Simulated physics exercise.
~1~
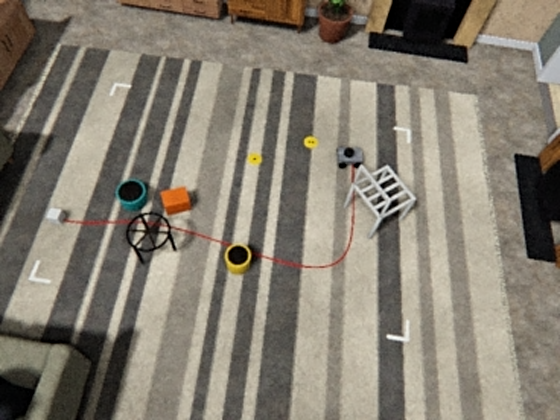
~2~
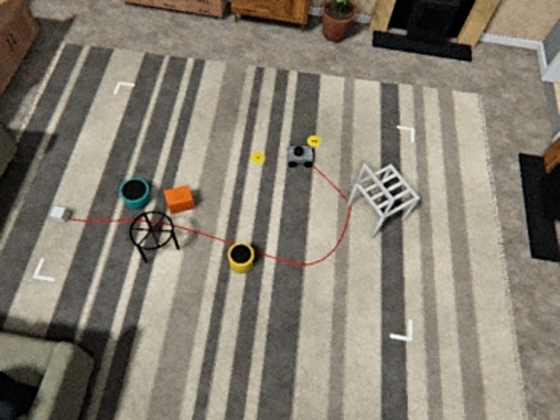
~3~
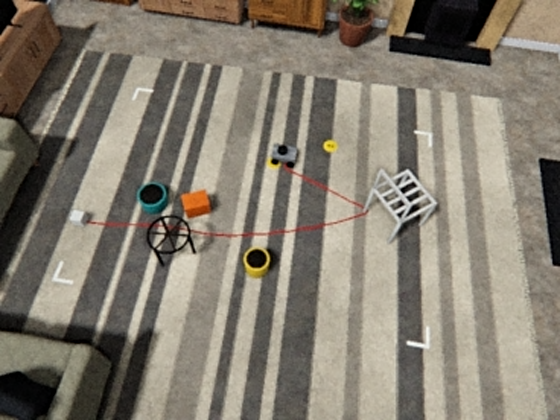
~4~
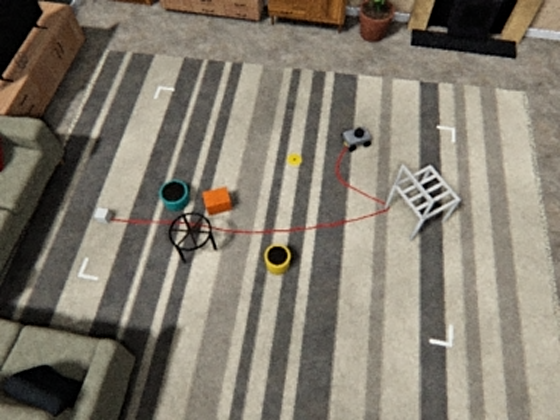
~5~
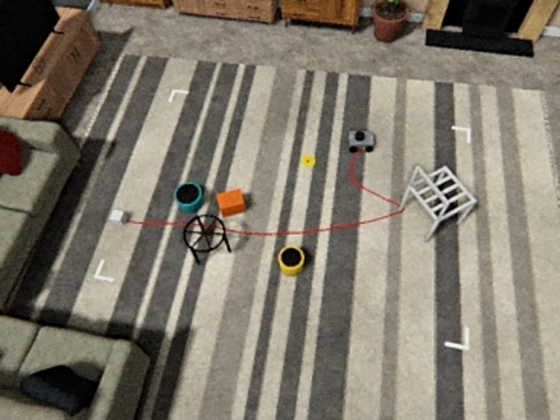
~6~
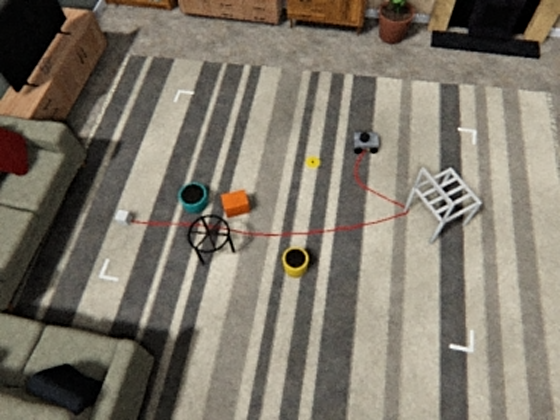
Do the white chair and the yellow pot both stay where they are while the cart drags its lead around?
Yes, the white chair stays put even with the lead bent around it, and the yellow pot also keeps its place on the rug.
